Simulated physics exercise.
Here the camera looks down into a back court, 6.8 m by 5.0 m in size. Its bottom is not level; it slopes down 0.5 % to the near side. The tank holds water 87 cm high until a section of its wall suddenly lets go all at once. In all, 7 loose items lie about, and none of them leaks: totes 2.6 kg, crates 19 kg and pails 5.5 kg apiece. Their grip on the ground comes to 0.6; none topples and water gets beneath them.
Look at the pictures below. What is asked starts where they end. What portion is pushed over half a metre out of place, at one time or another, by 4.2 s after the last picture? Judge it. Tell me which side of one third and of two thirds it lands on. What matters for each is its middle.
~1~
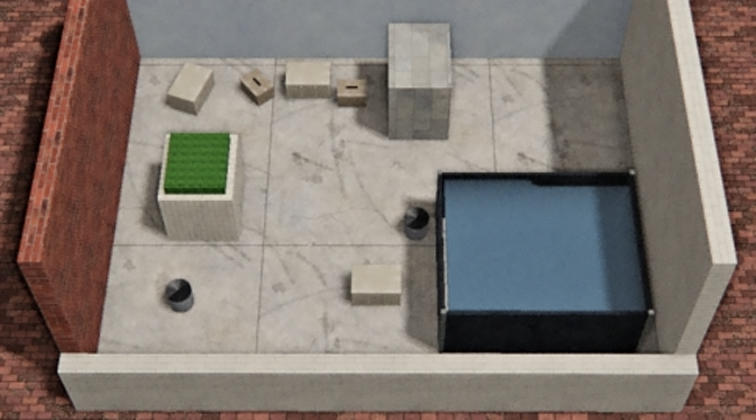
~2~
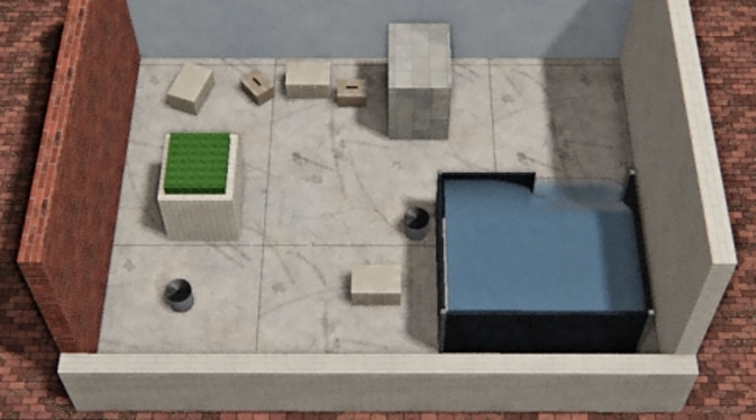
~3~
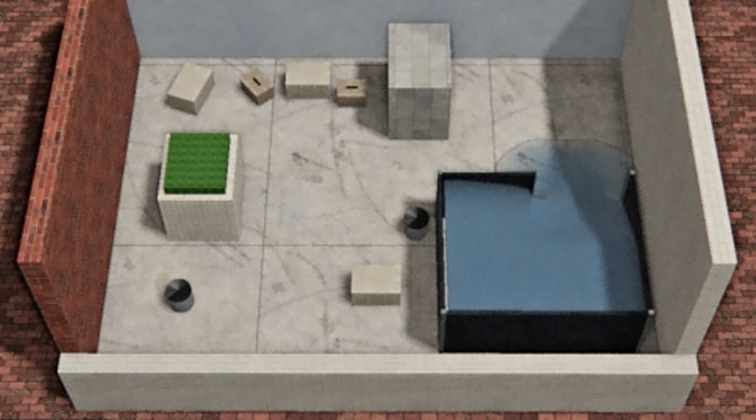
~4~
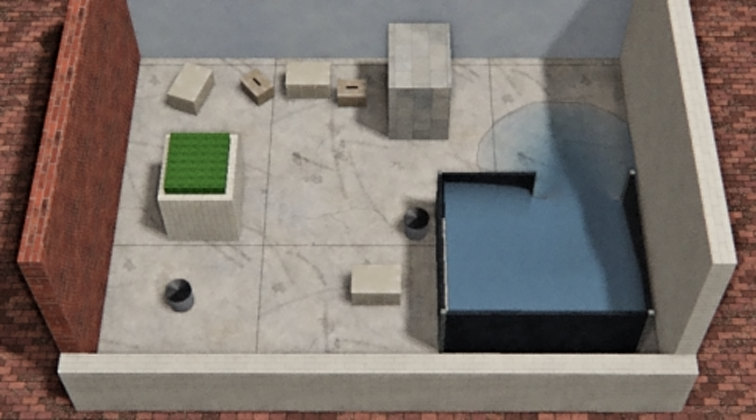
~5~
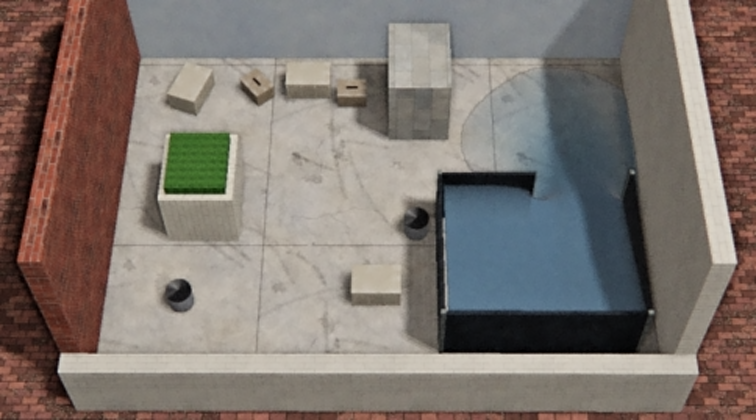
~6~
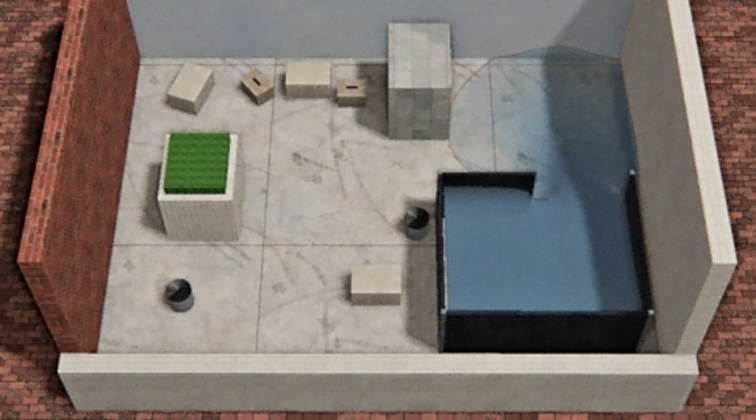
It lands between one third and two thirds.
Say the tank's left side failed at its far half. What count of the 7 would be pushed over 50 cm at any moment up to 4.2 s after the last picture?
In that case 7 of them.
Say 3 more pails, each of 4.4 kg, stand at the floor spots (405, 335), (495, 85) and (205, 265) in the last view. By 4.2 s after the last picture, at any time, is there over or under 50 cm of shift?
Well, in turn they are below that, above that and below that.
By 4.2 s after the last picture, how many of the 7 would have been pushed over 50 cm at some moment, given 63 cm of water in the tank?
The answer would then be 3.
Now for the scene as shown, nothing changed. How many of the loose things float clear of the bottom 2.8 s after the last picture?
2.
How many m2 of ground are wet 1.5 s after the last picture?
Wet: Near 13 m2.
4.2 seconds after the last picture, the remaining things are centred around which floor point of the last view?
About (256, 232).
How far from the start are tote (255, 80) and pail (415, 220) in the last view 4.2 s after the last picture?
In that order: 400 cm, 30 cm.
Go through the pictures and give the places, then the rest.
A tote at (352, 88) rests on the ground; a tote at (257, 82) rests on the ground; water covers 4.3 m2; 0 of 7 have shifted, in the first frame.
A tote at (352, 88) rests on the ground; a tote at (257, 82), on the bottom; 5.1 m2 under water; 0 of 7 have shifted, in the second frame.
A tote at (352, 88) rests on the ground; a tote at (257, 82) rests on the ground; water covers 6.3 m2; 0 of 7 have shifted, in the third frame.
A tote at (352, 88) rests on the ground; a tote at (257, 82) rests on the ground; 7.6 m2 under water; 0 of 7 have shifted, in the fourth frame.
A tote at (352, 88), on the bottom; a tote at (257, 82), on the bottom; water covers 8.9 m2; 0 of 7 have shifted, in the fifth frame.
A tote at (352, 88), on the bottom; a tote at (257, 82), on the bottom; 10.0 m2 under water; 0 of 7 have shifted, in the sixth frame.
Then, 0.4 s after the last picture 0 of 7 are over 50 cm from their spots; 0 afloat.
Then, 1.5 s after the last picture 0 of 7 are over 50 cm from their spots; 0 afloat.
Then, 2.8 s after the last picture 3 of 7 are over 50 cm from their spots; 2 afloat.
Then, 4.2 s after the last picture 3 of 7 are over 50 cm from their spots, and 3 have been at some point; 3 afloat.
